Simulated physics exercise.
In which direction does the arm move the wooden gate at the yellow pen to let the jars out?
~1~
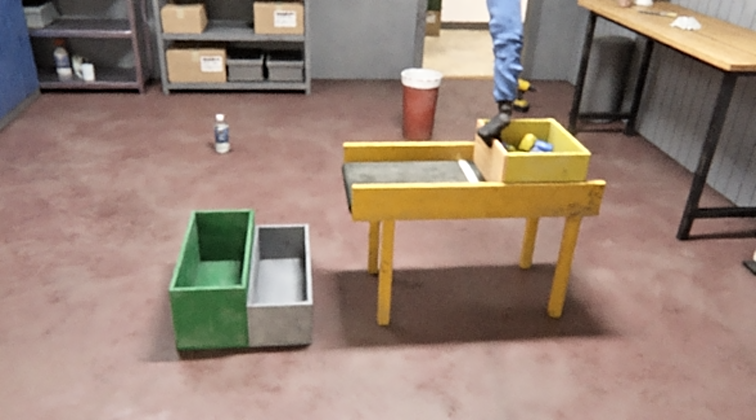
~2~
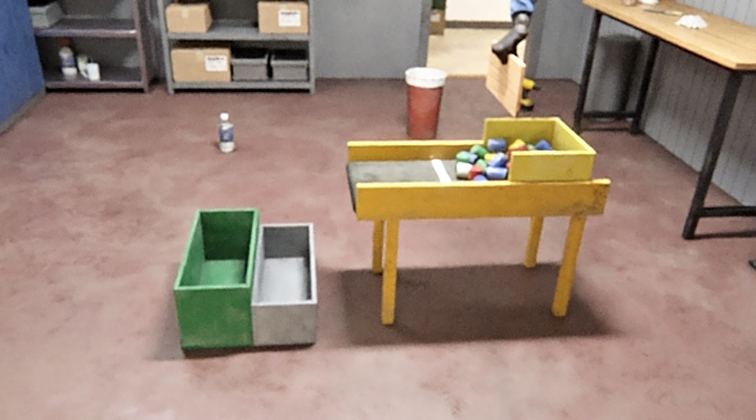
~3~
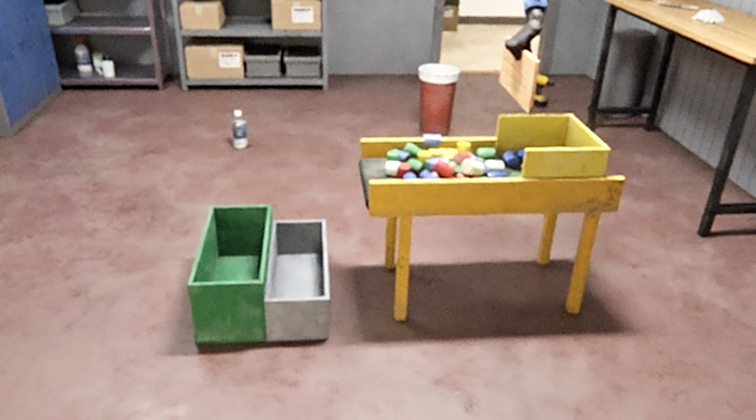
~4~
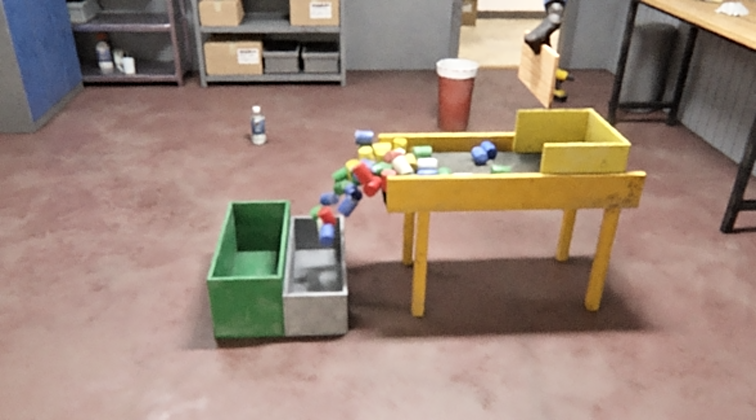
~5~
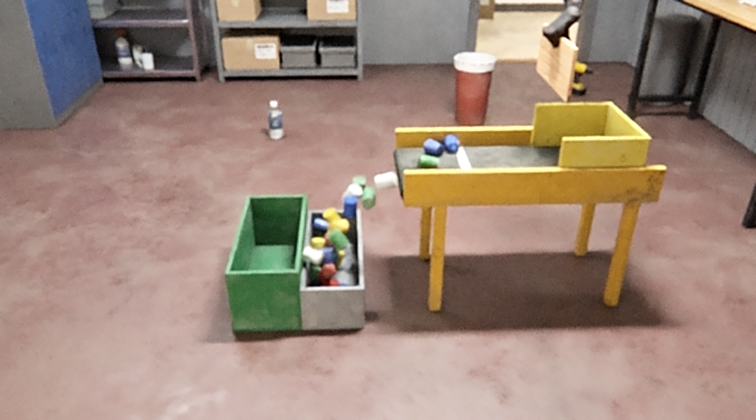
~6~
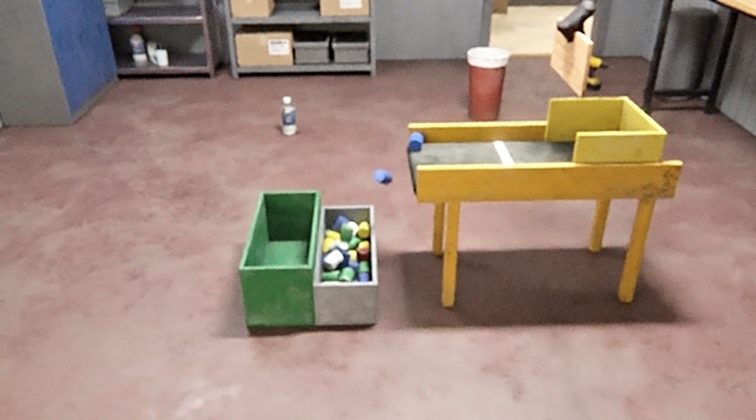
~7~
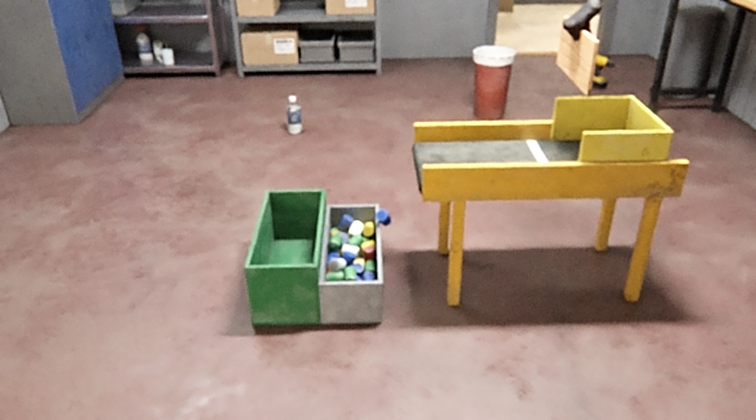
The arm moves the gate up, clear of the pen, and keeps holding it there while the belt carries the jars away.
